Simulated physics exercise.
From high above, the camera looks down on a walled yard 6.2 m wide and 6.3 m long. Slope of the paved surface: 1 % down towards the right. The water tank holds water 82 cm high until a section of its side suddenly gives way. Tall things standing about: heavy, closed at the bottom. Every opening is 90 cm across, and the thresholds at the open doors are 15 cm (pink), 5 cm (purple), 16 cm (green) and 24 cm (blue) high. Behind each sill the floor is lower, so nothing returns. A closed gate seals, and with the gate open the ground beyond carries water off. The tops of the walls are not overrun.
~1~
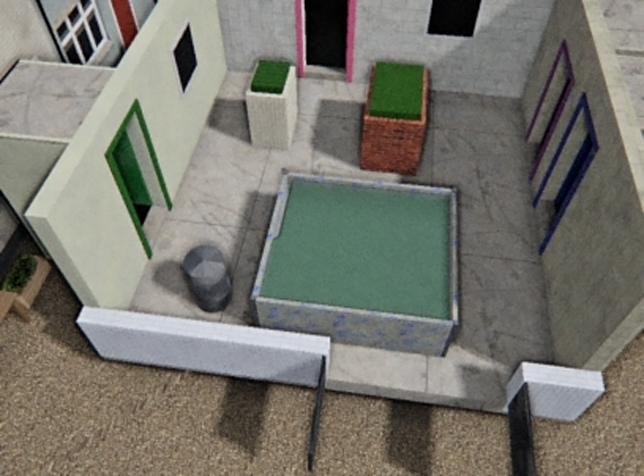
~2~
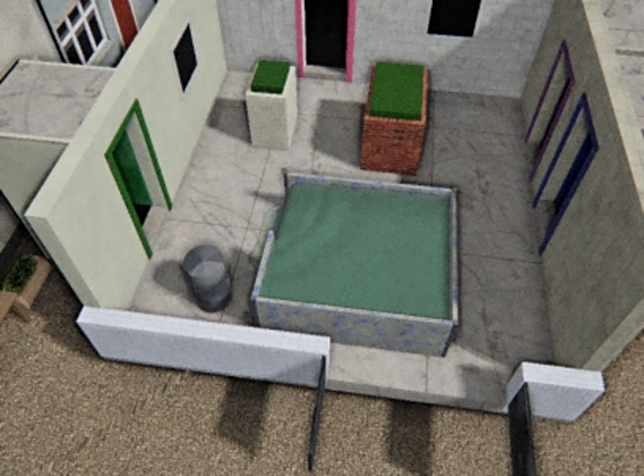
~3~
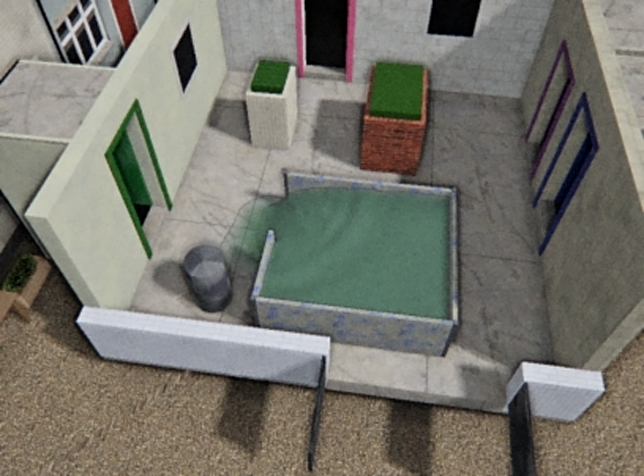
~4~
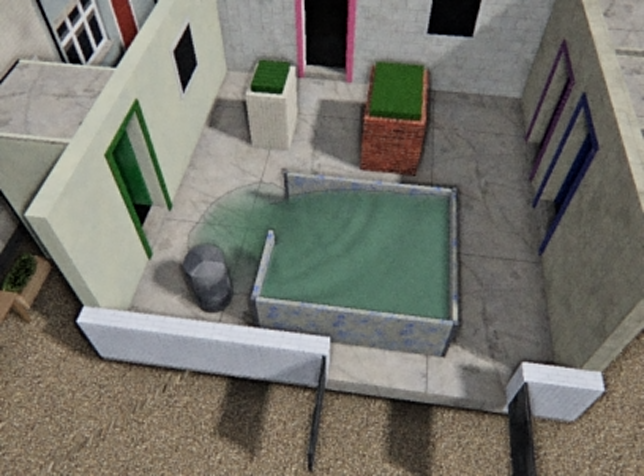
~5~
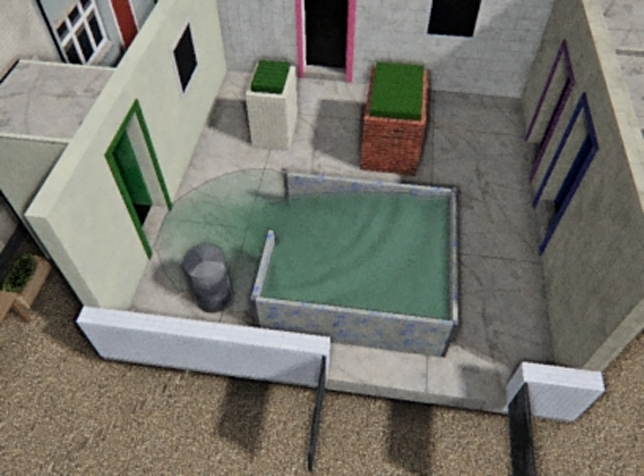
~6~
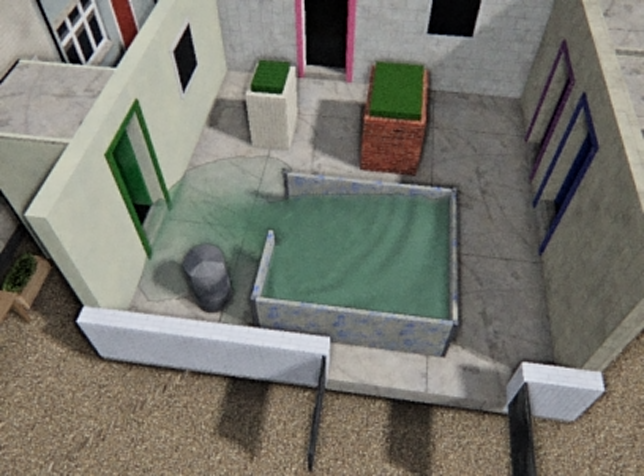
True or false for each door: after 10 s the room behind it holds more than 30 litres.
Pink door: False; purple door: True; green door: True; blue door: False.
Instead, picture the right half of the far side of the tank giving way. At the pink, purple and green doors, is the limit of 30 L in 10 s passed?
Then pink would come out on the low side, purple on the high side and green on the low side.
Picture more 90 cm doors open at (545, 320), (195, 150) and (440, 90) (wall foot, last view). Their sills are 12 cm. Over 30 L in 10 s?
Less, more, less.
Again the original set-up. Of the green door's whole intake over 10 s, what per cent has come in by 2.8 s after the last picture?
Roughly 75%.
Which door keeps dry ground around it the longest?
That would be the blue door, last of all.
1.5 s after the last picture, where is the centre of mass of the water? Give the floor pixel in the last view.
Roughly (304, 247) in the last picture.
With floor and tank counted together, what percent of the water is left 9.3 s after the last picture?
Close to 78 in a hundred remains.
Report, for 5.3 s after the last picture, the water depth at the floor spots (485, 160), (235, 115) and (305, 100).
The depths come out at 2, 15 and 11 centimetres, in the order listed.
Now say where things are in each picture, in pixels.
In the first frame, still water, 82 cm deep, in the water tank at (361, 244).
In the second frame, water pours out at (283, 228) and has run 0.7 m, to a hidden place; typically 11 cm deep outside, 82 cm at the water tank's back.
In the third frame, water pours out at (283, 229) and has run 1.0 m, to (227, 259); typically 13 cm deep outside, 82 cm at the water tank's back.
In the fourth frame, the front is at a hidden place, 1.5 m from the gap at (283, 230); 2.4 m2 of floor is under water; 82 cm left at the back of the water tank.
In the fifth frame, water pours out at (283, 230) and has run 2.0 m, to (157, 241); typically 7 cm deep outside, 82 cm at the water tank's back.
In the sixth frame, water pours out at (283, 229) and has run 2.3 m, to (141, 281); typically 7 cm deep outside, 80 cm at the water tank's back.
Then, 0.7 s after the last picture water covers 25 % of the floor and is deepest (46 cm) near (173, 203); pink door not reached, purple door not reached, green door 43 cm at the sill, 123 L in, blue door not reached.
Then, 1.5 s after the last picture water covers 30 % of the floor and is deepest (46 cm) near (228, 71); pink door not reached, purple door not reached, green door 43 cm at the sill, 293 L in, blue door not reached.
Then, 2.8 s after the last picture water covers 45 % of the floor and is deepest (35 cm) near (236, 72); pink door 14 cm at the sill, 0 L in, purple door not reached, green door 31 cm at the sill, 460 L in, blue door not reached.
Then, 5.3 s after the last picture water covers 75 % of the floor and is deepest (24 cm) near (221, 87); pink door 14 cm at the sill, 1 L in, purple door 9 cm at the sill, 7 L in, green door 22 cm at the sill, 587 L in, blue door 2 cm at the sill, 0 L in.
Then, 9.3 s after the last picture water covers 100 % of the floor and is deepest (18 cm) near (521, 105); pink door 10 cm at the sill, 2 L in, purple door 10 cm at the sill, 58 L in, green door 12 cm at the sill, 606 L in, blue door 5 cm at the sill, 0 L in.
